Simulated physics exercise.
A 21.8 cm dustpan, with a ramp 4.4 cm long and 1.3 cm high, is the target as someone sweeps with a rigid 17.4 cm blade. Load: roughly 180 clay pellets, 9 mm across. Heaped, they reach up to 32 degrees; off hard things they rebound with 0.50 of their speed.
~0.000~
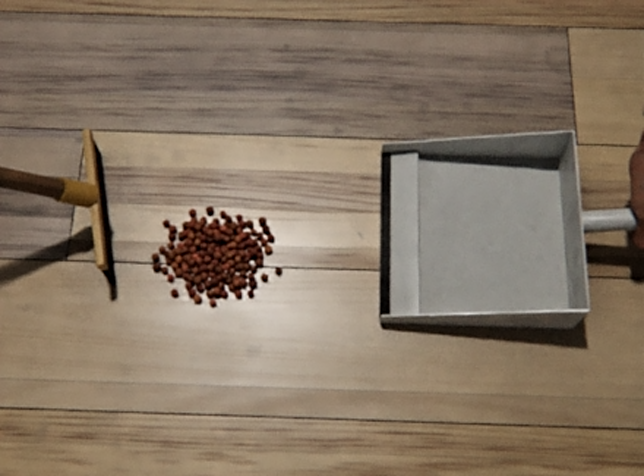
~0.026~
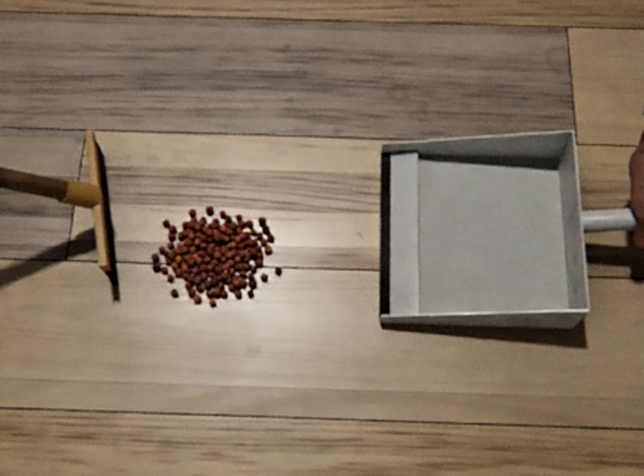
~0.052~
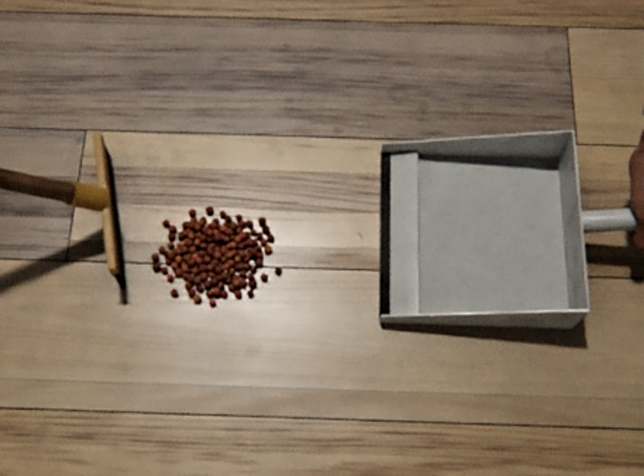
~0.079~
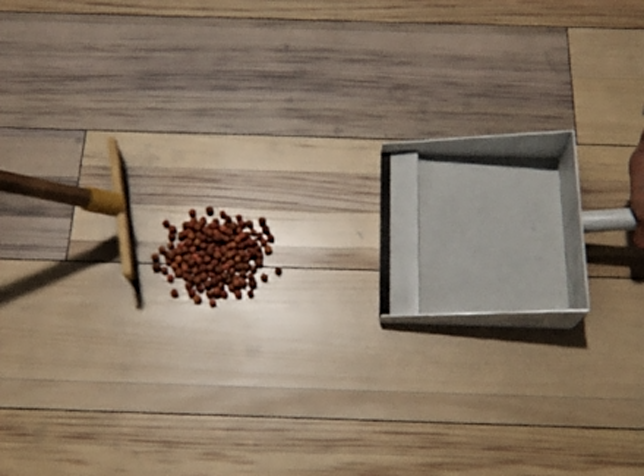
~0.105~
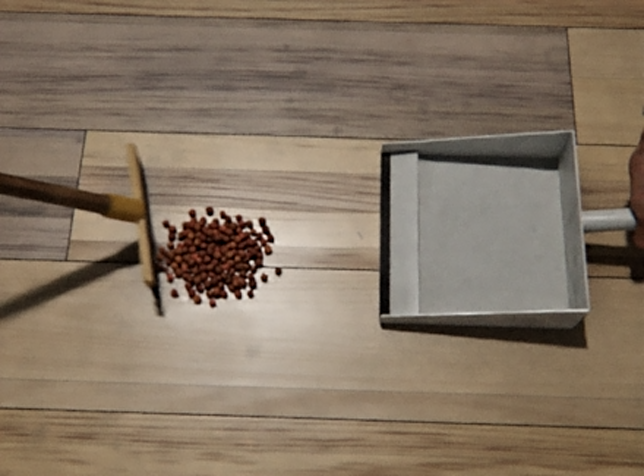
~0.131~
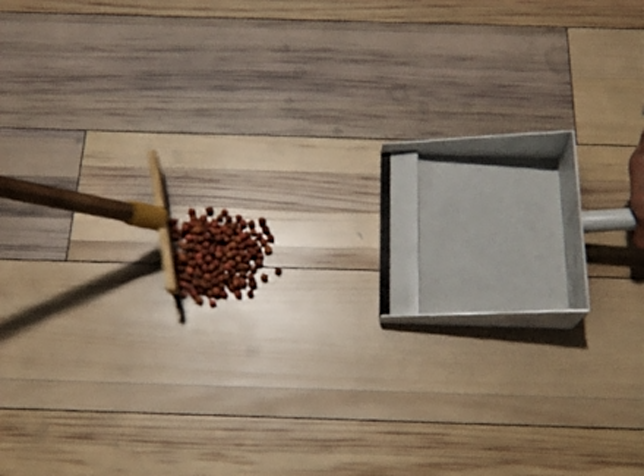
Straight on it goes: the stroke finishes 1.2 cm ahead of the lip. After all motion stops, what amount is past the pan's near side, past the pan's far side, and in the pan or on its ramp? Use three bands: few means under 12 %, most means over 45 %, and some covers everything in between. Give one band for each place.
Past the pan's near side: Some, past the pan's far side: Few, in the pan or on its ramp: Some.
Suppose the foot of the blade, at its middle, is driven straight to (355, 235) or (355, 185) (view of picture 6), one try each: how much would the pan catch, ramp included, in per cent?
I'd expect around 50 percent, then around 35 percent.
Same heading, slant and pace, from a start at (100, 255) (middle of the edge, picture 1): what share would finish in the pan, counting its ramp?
The pan and its ramp would take some 20 per cent.
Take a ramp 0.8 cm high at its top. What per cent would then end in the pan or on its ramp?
Close to 40 per cent then.
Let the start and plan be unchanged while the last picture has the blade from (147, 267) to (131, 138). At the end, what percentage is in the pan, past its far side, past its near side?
Split: Pan = 30, far = 0, near = 10.
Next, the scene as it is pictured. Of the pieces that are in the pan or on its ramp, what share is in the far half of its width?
Share: Approx. 20 %.
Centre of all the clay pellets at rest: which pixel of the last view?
Close to pixel (384, 259).
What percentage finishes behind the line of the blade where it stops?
0 %.
Then, at 0.25 s, middle of the blade 13 cm from the lip; 0 % over the lip, far side 0 %, near side 10 %.
After 0.33 s, middle of the blade 6 cm from the lip; 0 % over the lip, far side 0 %, near side 15 %.
After 0.55 s, middle of the blade 3 cm from the lip; 35 % over the lip, far side 5 %, near side 15 %.
At rest (1.1 s), near side 15 %, far side 5 %, pan 30 %, in front of the lip or behind the blade 45 %.
